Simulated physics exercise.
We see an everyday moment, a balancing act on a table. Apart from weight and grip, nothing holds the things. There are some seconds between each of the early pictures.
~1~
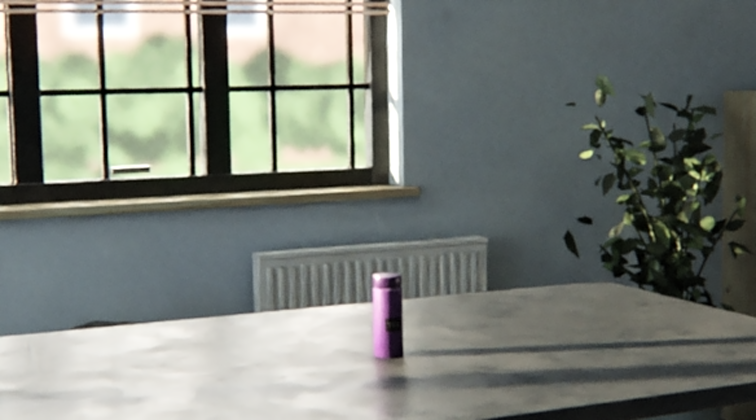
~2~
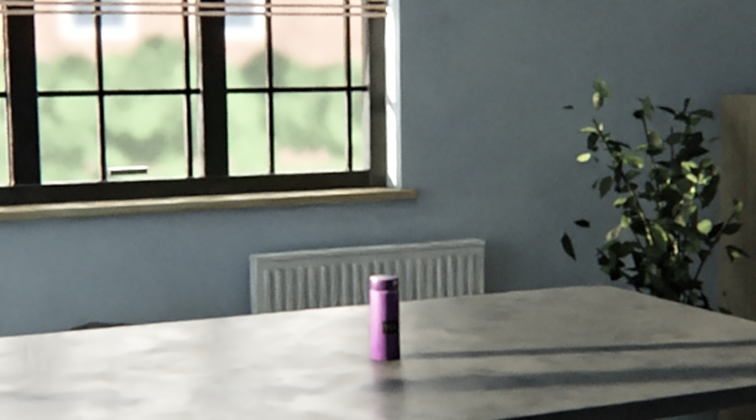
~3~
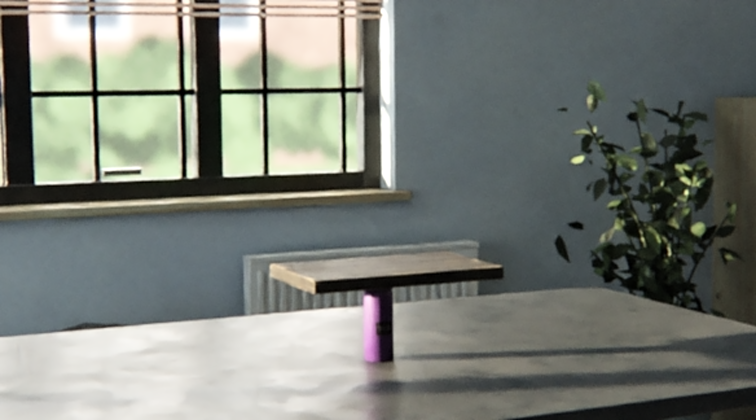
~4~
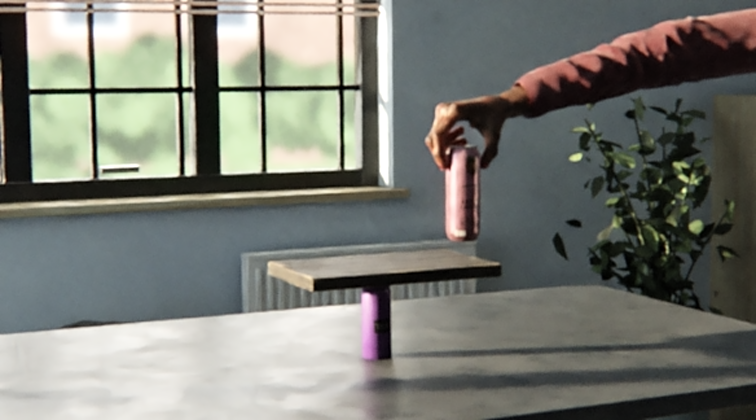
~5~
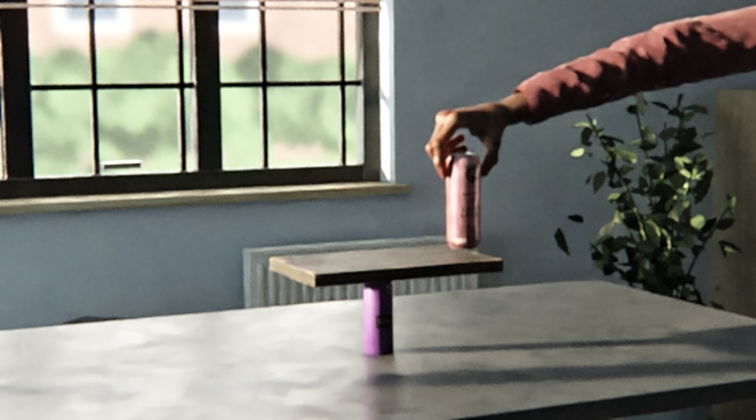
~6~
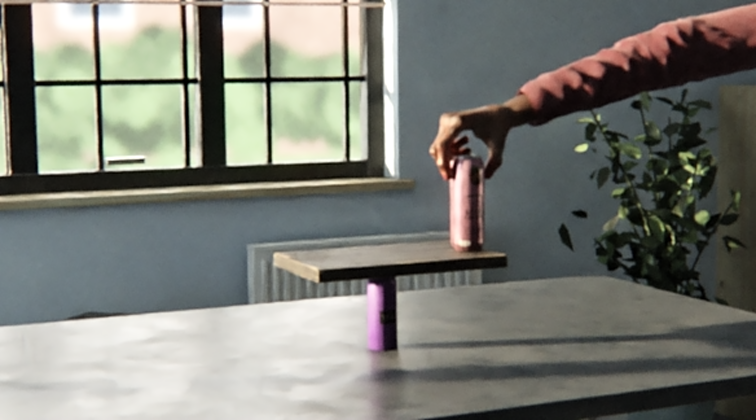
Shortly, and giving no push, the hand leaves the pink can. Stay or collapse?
I expect it to fail to stay steady.
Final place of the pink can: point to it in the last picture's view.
Near (623, 309).
Then, 0.70 s later than the last frame, black board and pink can now fallen.
Then, 0.90 s later than the last frame, purple shaker moved about its own width.
When it is over, fallen, black board and pink can; moved from the start, purple shaker. End places, in pixels of the last picture, pink can near (623, 309). The stack comes apart.
